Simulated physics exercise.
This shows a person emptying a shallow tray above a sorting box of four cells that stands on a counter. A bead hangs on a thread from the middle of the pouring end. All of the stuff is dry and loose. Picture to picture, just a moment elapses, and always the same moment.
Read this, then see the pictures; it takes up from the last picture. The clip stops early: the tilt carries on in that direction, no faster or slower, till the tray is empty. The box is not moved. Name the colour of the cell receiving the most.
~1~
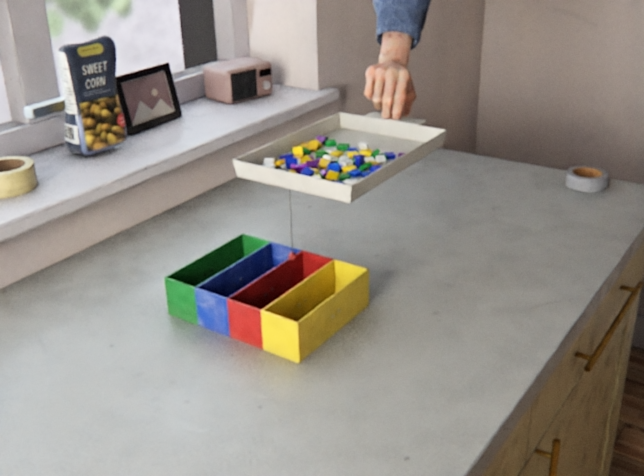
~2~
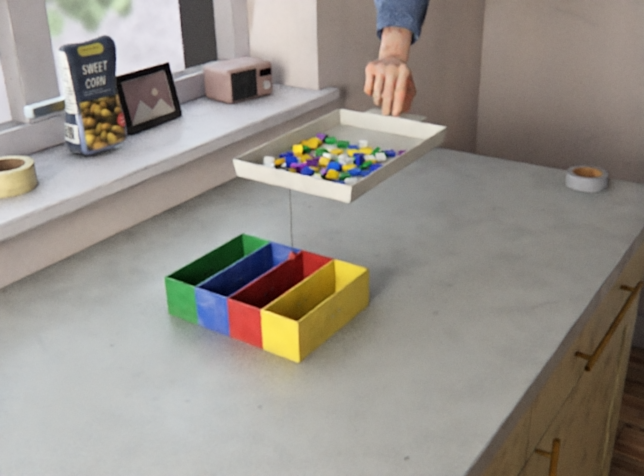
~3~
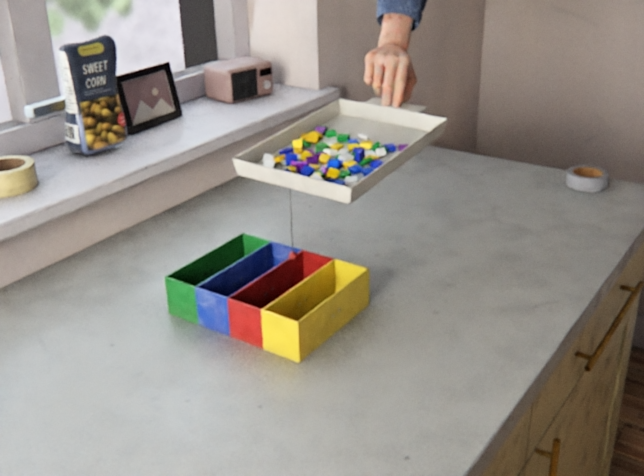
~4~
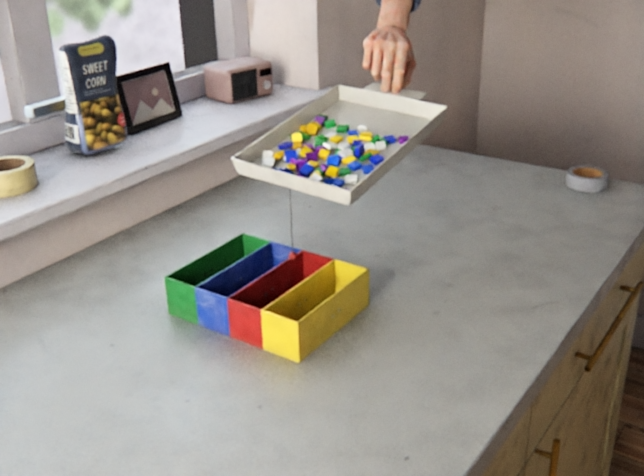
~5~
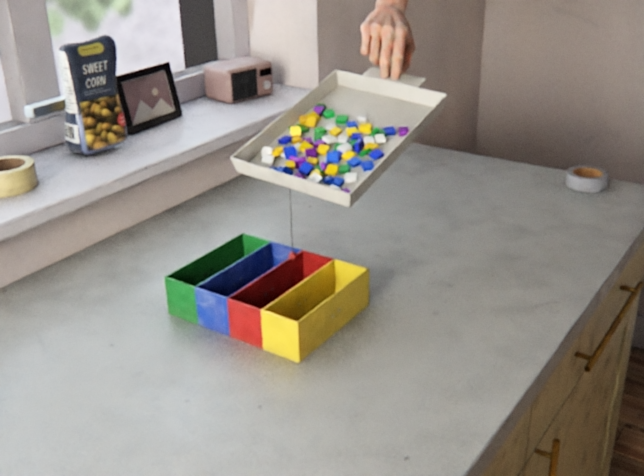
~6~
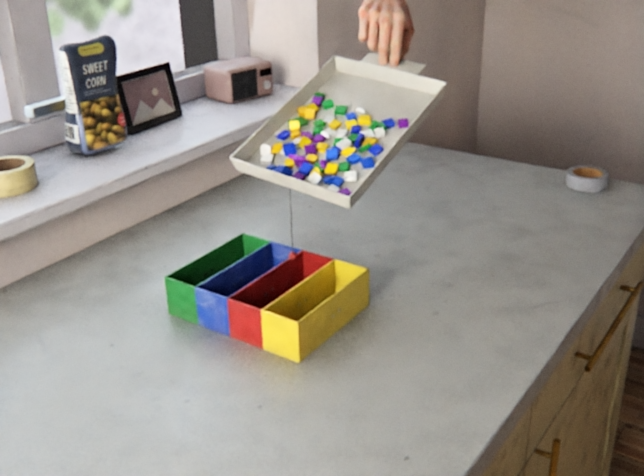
That is the yellow one.
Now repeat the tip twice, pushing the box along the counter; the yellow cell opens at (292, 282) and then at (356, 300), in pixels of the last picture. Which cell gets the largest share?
First: Yellow. Second: The red one.
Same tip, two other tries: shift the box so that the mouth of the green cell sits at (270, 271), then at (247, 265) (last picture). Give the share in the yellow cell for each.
Roughly 0 % and 30 %.
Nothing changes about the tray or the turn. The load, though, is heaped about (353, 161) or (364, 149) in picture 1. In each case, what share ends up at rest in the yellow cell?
The first gives 50 %, the second 40 %.
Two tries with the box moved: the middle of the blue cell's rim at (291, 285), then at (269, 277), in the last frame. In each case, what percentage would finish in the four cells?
It would be roughly 100 per cent in the first placement and roughly 100 per cent in the second.
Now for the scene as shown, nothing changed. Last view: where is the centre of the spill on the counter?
Middle in the last view: Roughly (378, 356).
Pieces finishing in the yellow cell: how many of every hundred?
I'd put that share at some 50 per cent.
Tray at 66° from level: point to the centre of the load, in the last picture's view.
Look around (309, 162) in the last picture.
Soon, tray tipped steeply; all on the tray.
A while on, tray tipped past a quarter turn; most on the tray; a small part in the yellow cell; a stray few in the blue cell; a small part falling or outside the box.
Towards the end, tray tipped past a quarter turn; about half in the yellow cell; about a quarter in the red cell; a small part in the blue cell; about a quarter falling or outside the box.
Finally, tray tipped past a quarter turn; about half in the yellow cell; about a quarter in the red cell; a small part in the blue cell; none in the green cell; about a quarter outside the box.
